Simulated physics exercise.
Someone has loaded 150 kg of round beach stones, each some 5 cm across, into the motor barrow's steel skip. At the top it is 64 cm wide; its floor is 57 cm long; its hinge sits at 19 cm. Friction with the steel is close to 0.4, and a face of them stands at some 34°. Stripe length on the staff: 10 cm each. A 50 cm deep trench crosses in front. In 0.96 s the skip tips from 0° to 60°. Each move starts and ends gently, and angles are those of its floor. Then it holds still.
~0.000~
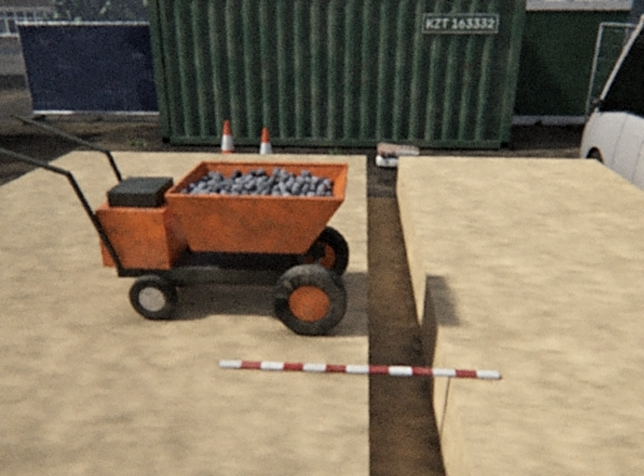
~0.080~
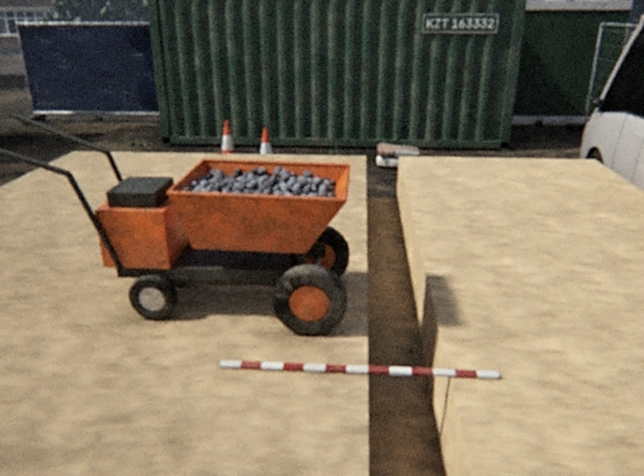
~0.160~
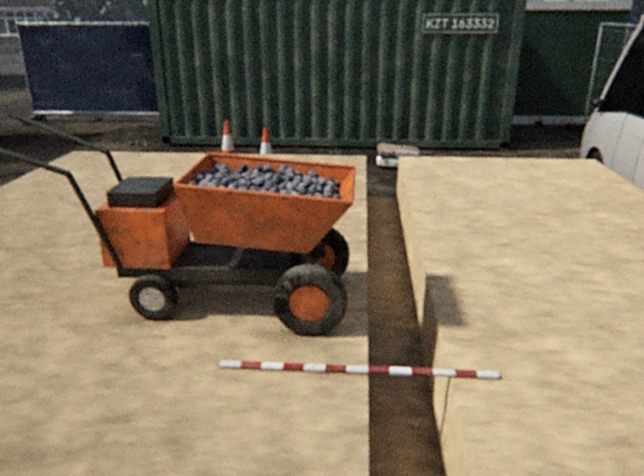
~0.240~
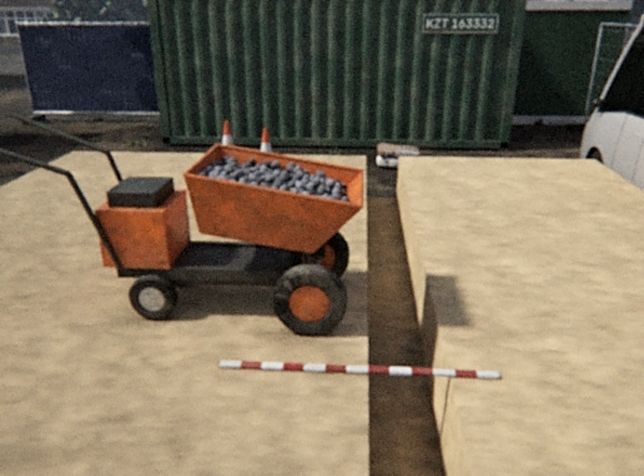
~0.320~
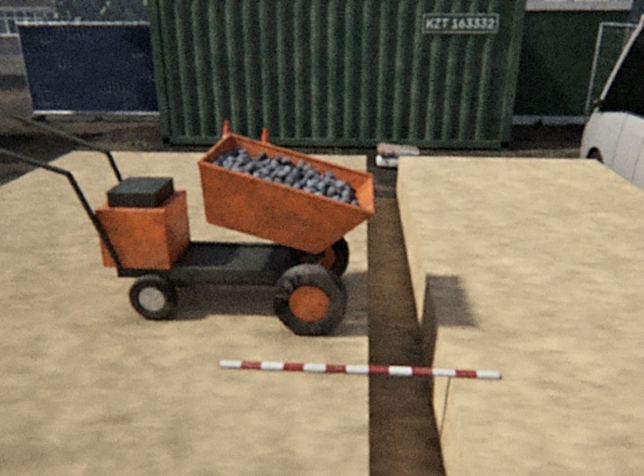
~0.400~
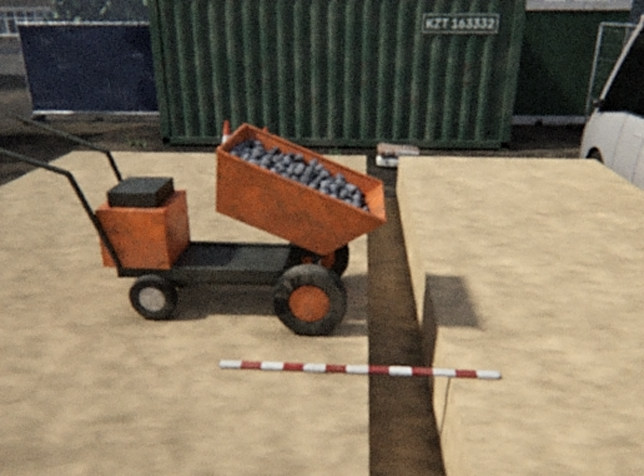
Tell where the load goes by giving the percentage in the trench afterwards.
About 26 per cent of the load is in the trench.
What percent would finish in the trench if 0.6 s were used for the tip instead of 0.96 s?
I'd put it at some 20 in a hundred.
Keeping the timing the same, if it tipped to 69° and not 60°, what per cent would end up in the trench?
About 35 per cent would end up in the trench.
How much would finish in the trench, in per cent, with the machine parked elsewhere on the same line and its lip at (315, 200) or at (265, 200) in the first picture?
It'd be around 45 per cent and after that around 70 per cent.
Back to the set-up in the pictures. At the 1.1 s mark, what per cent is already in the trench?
Some 5 per cent of the load by that point.
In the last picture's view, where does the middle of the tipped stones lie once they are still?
Roughly at pixel (461, 308).
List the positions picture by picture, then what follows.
In the first frame, lip at (344, 200), floor tilted 0°, highest stones at (271, 179).
In the second frame, lip at (346, 200), floor tilted 1°, highest stones at (262, 180); the stones move at 0.3 m/s on average.
In the third frame, the skip is at 4°, its lip at (353, 203); the top of the load is at (230, 176); the stones move at 0.5 m/s on average.
In the fourth frame, the skip is at 9°, its lip at (363, 207); the top of the load is at (224, 166); the stones move at 0.6 m/s on average.
In the fifth frame, the skip is at 16°, its lip at (374, 213); the top of the load is at (234, 157); the stones move at 0.8 m/s on average.
In the sixth frame, the skip is at 23°, its lip at (386, 222); the top of the load is at (248, 149); the stones move at 0.8 m/s on average.
After 0.7 s the floor is at 51°; 100 % in the skip; the foremost stones are at (405, 236).
After 1.1 s the floor is at 60°; 83 % in the skip, 4 % in the trench, 13 % past the trench; the foremost stones are at (485, 311).
After 1.4 s the floor is at 60°; 53 % in the skip, 4 % in the trench, 43 % past the trench; the foremost stones are at (573, 314).
After 3.4 s the floor is at 60°; 25 % in the skip, 26 % in the trench, 48 % past the trench; the foremost stones are past the picture's edge.
